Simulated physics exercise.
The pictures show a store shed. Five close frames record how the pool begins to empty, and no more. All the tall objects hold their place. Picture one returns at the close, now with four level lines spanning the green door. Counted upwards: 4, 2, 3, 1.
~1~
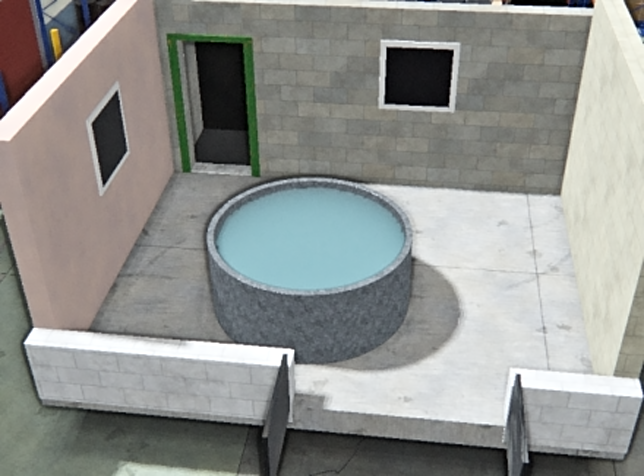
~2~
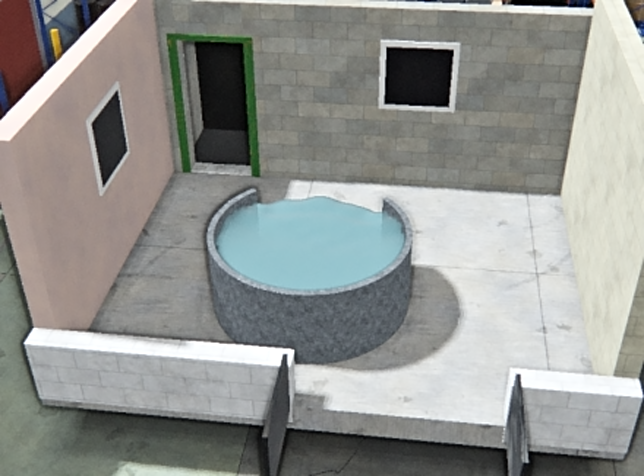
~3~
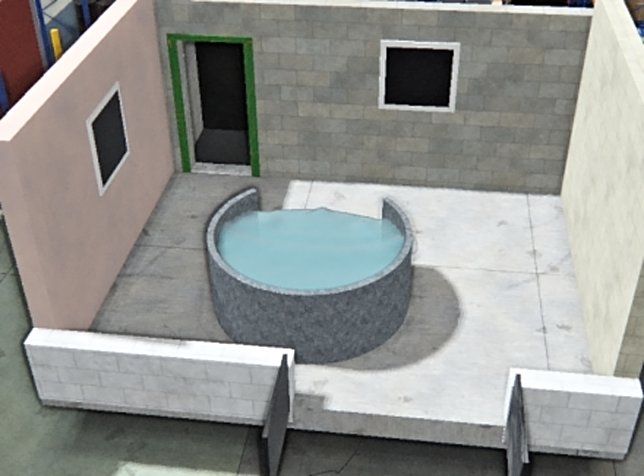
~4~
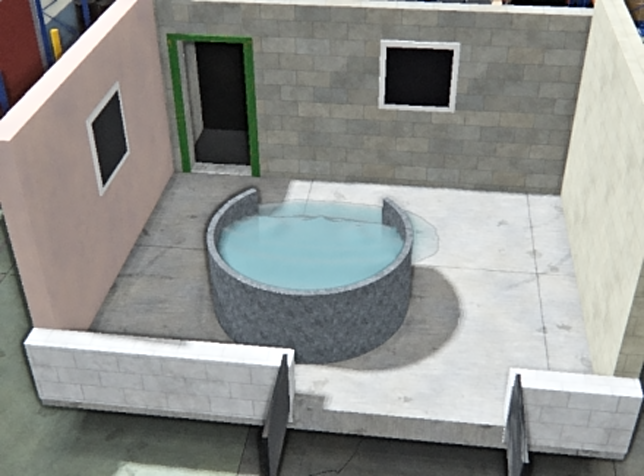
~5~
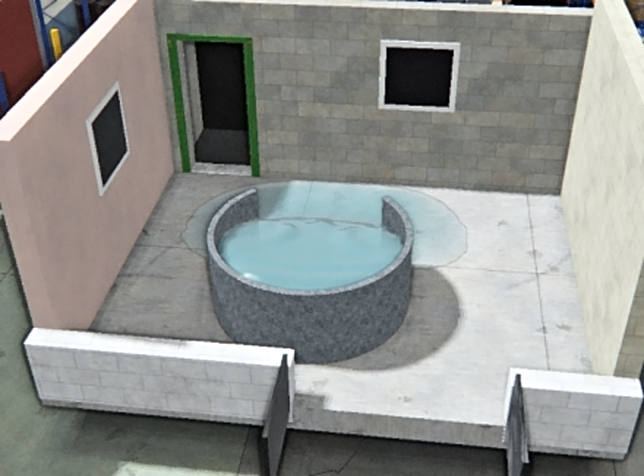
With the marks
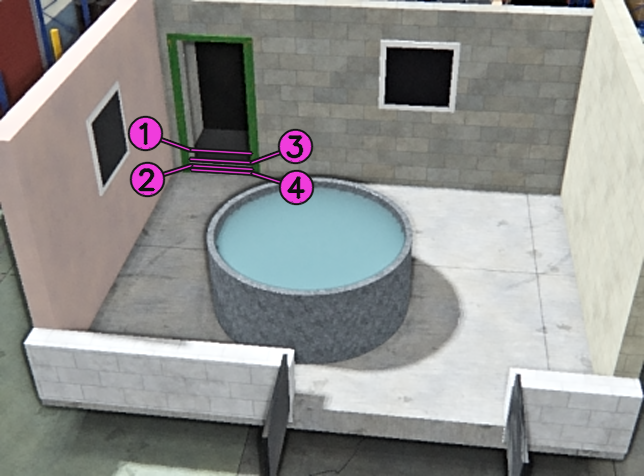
In a walled shed, a round pool's back wall opens and water spreads across the floor.
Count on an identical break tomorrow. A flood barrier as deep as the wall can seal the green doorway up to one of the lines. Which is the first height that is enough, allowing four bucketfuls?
I would pick line 1.
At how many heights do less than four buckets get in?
One of them.
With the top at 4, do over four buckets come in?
Yes, it does.
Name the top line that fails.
That is line 3.
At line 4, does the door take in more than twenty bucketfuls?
Yes, it does.
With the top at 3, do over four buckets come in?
Yes, that goes wrong.
On the marked copy, 1 at (220, 151); 2 at (221, 167); 3 at (220, 161); 4 at (221, 171); from the bottom up 4, 2, 3, 1.
Choosing 1, a bucket or two gets in.
Choosing 2, dozens of bucketfuls pour in.
Choosing 3, about 9 bucketfuls get in.
Choosing 4, dozens of bucketfuls pour in.
